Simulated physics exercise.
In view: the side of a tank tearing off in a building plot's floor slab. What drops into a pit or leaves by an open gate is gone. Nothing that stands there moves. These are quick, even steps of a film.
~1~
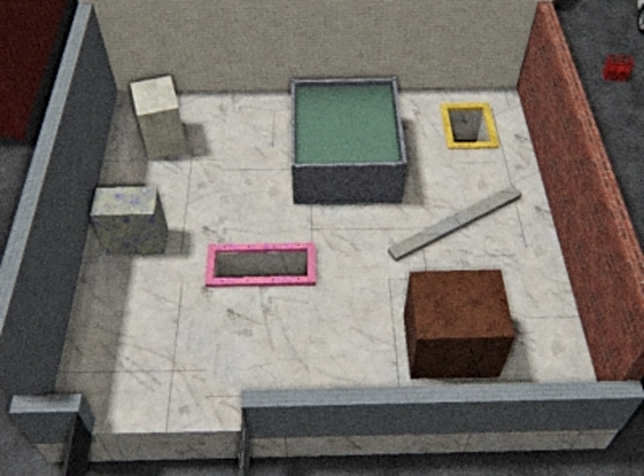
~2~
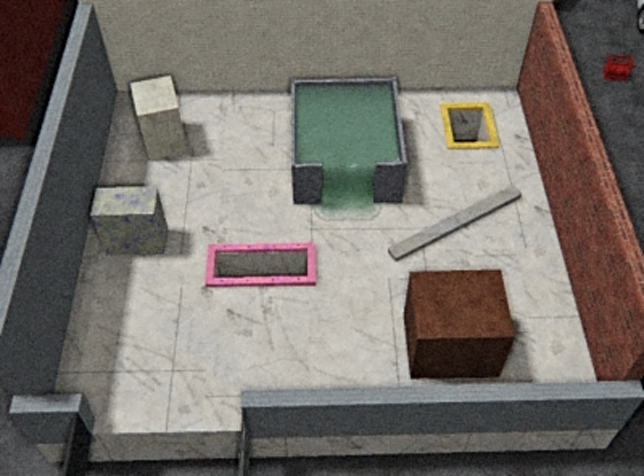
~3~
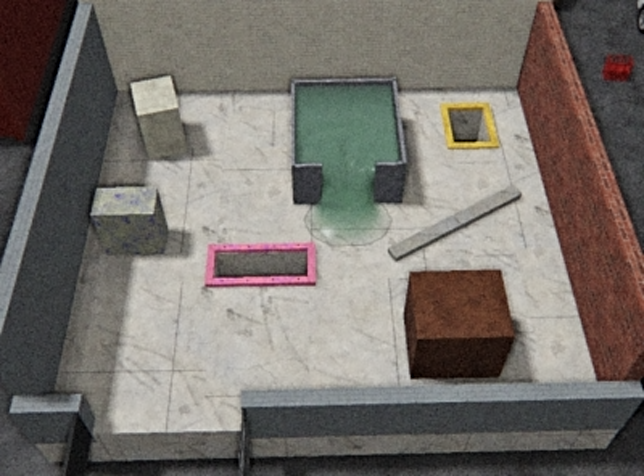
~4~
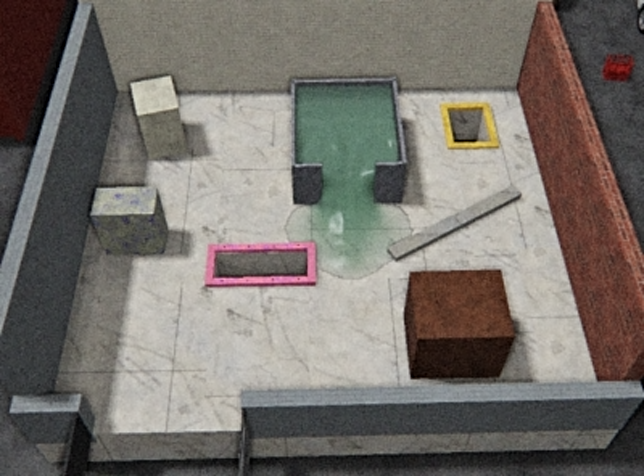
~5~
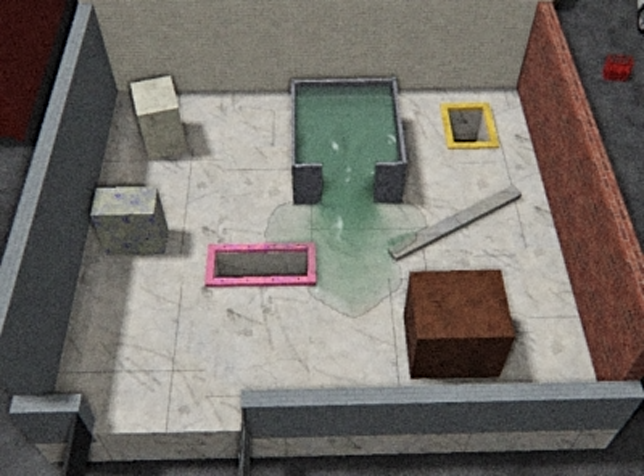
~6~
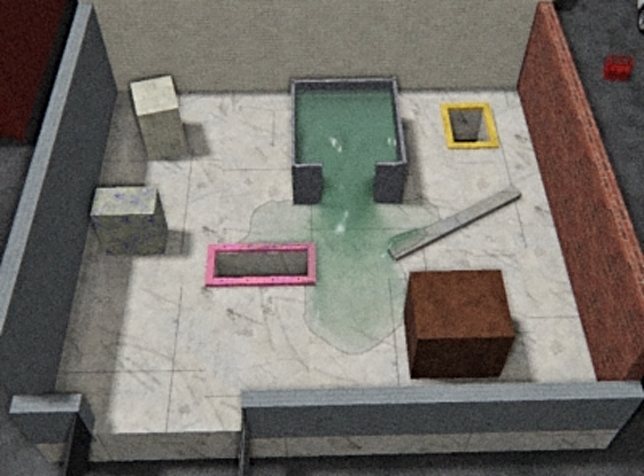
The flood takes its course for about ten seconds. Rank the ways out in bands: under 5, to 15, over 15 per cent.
The gate takes between 5 and 15 %; the pink pit takes between 5 and 15 %; the yellow pit takes not even 5 %.
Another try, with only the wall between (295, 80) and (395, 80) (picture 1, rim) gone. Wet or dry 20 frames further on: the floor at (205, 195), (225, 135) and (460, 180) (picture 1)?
In that order: Flooded, flooded, awash.
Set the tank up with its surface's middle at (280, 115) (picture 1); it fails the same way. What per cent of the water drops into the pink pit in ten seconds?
Roughly, in per cent: Pink 45.
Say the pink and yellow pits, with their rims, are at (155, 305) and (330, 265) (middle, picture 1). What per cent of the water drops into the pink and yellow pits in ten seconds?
Roughly, in per cent: Pink 0, yellow 35.
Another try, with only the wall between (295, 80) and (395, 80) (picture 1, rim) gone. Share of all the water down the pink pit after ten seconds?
Per cent: Pink 0.
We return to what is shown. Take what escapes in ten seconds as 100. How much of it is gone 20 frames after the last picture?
Roughly 50 per cent.
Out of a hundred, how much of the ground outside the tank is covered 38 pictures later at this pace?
Near 70 in a hundred.
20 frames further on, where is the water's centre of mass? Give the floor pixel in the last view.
Near (365, 253).
A moment on, water covers 25 % of the floor; the gate 0 %, the pink pit 2 %, the yellow pit 0 %.
Next, water covers 40 % of the floor; the gate 0 %, the pink pit 5 %, the yellow pit 0 %.
Then, water covers 55 % of the floor; the gate 2 %, the pink pit 6 %, the yellow pit 0 %.
Later, water covers 70 % of the floor; the gate 4 %, the pink pit 7 %, the yellow pit 0 %.
In the end, water covers 90 % of the floor; the gate 9 %, the pink pit 7 %, the yellow pit 0 %.
